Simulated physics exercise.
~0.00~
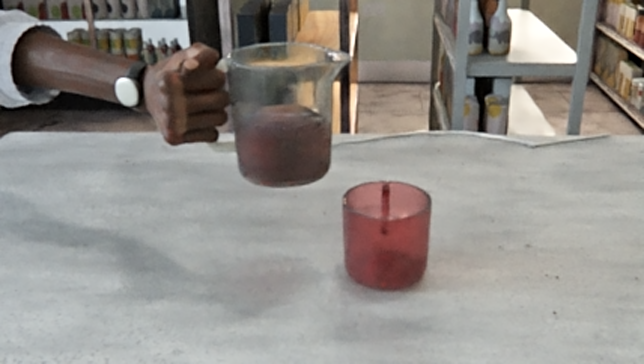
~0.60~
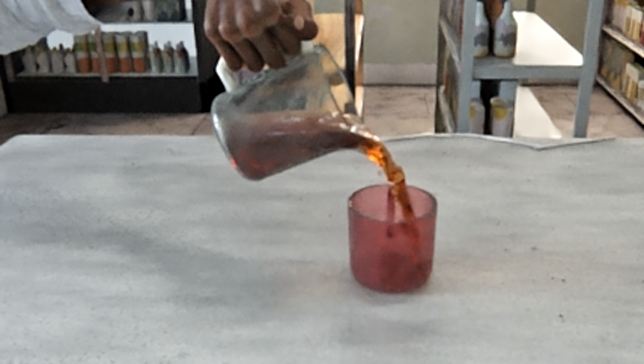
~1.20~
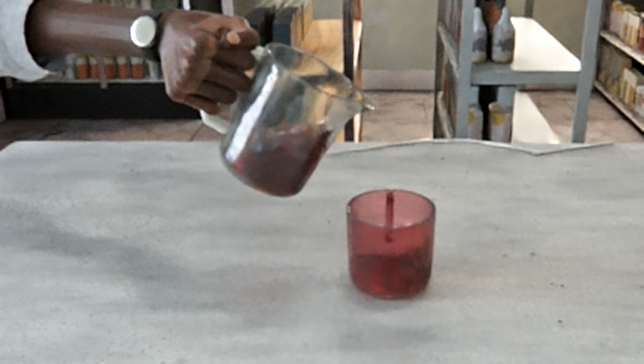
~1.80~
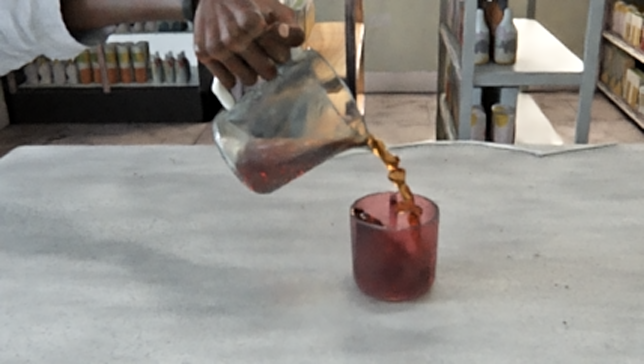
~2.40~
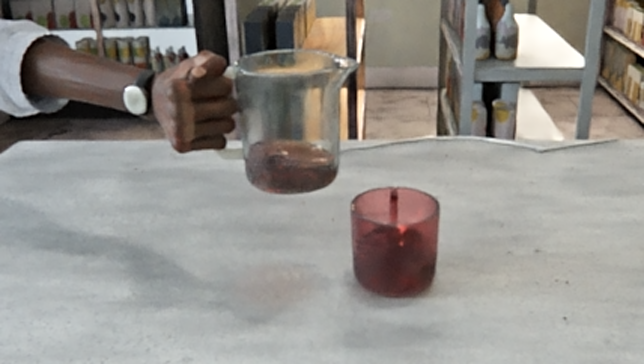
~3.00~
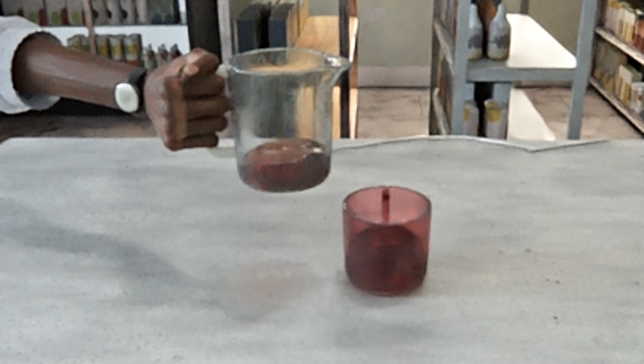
We see a hand holding a glass pitcher of dark reddish tea above a red translucent mug on a pale counter. It tips the pitcher to pour, eases back, pours again, then levels it, leaving less tea in the pitcher and the mug holding dark tea.
